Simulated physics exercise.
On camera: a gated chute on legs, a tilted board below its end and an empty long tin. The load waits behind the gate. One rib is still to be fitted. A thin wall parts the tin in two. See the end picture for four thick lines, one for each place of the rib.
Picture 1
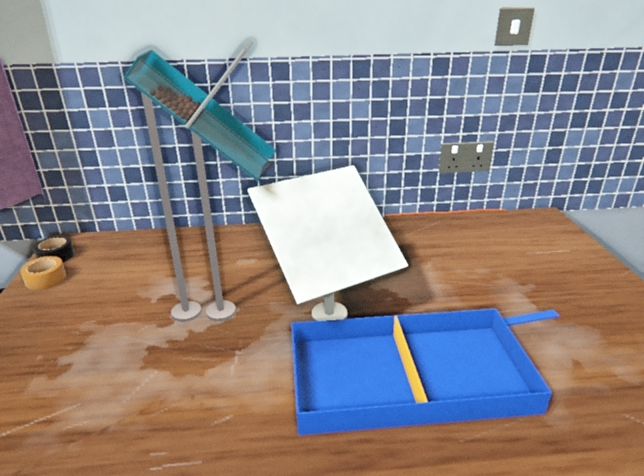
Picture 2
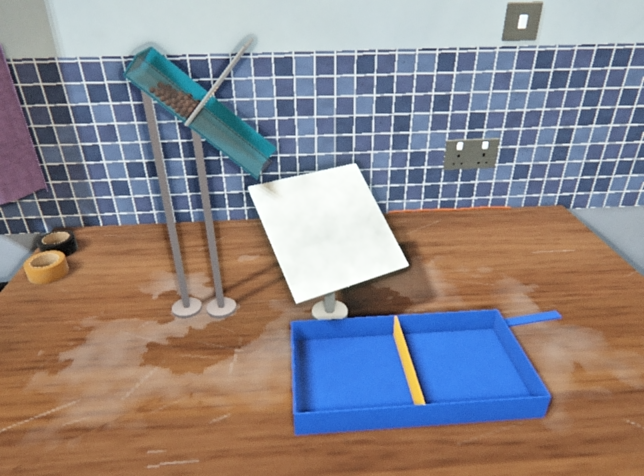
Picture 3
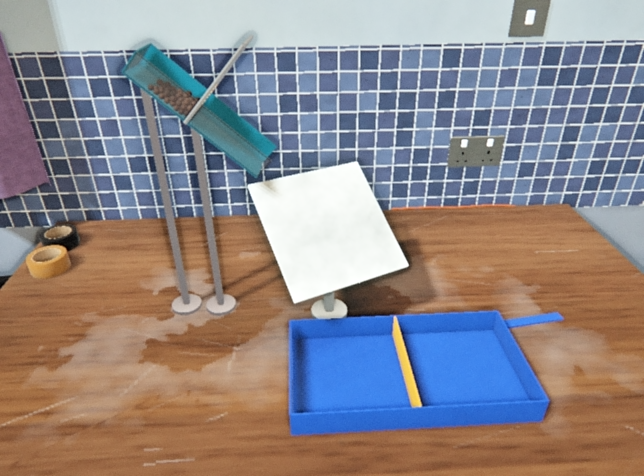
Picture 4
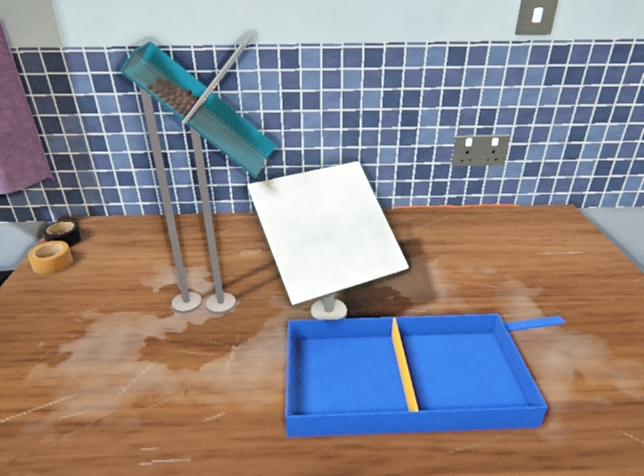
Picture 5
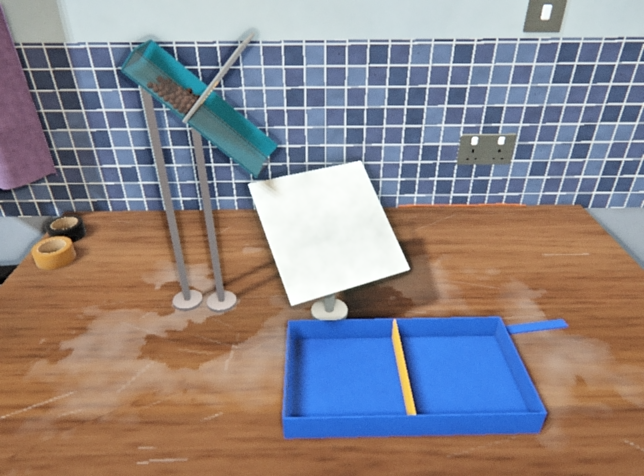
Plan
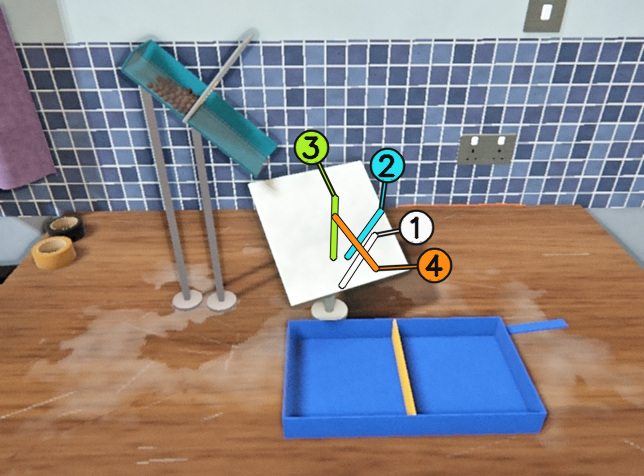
The clip shows a teal chute on grey legs holding brown berries behind a gate, with a tilted white board and an empty, divided blue tin to its right; the view shifts slightly while the berries stay still.
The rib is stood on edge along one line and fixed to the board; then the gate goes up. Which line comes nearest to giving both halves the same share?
Line 4.
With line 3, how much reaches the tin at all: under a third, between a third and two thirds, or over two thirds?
Line 3 gives over two thirds.
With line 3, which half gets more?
The left half.
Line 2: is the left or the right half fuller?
More lands on the left.
On the marked copy, line 1 from (374, 235) to (342, 285); line 2 from (380, 211) to (347, 256); line 3 from (335, 197) to (333, 257); line 4 from (335, 216) to (376, 268).
Choosing 1, of what is caught, nearly all in the left half, a stray few in the right.
Choosing 2, of what is caught, nearly all in the left half, a stray few in the right.
Choosing 3, of what is caught, all in the left half, none in the right.
Choosing 4, of what is caught, about a third in the left half, about two thirds in the right.
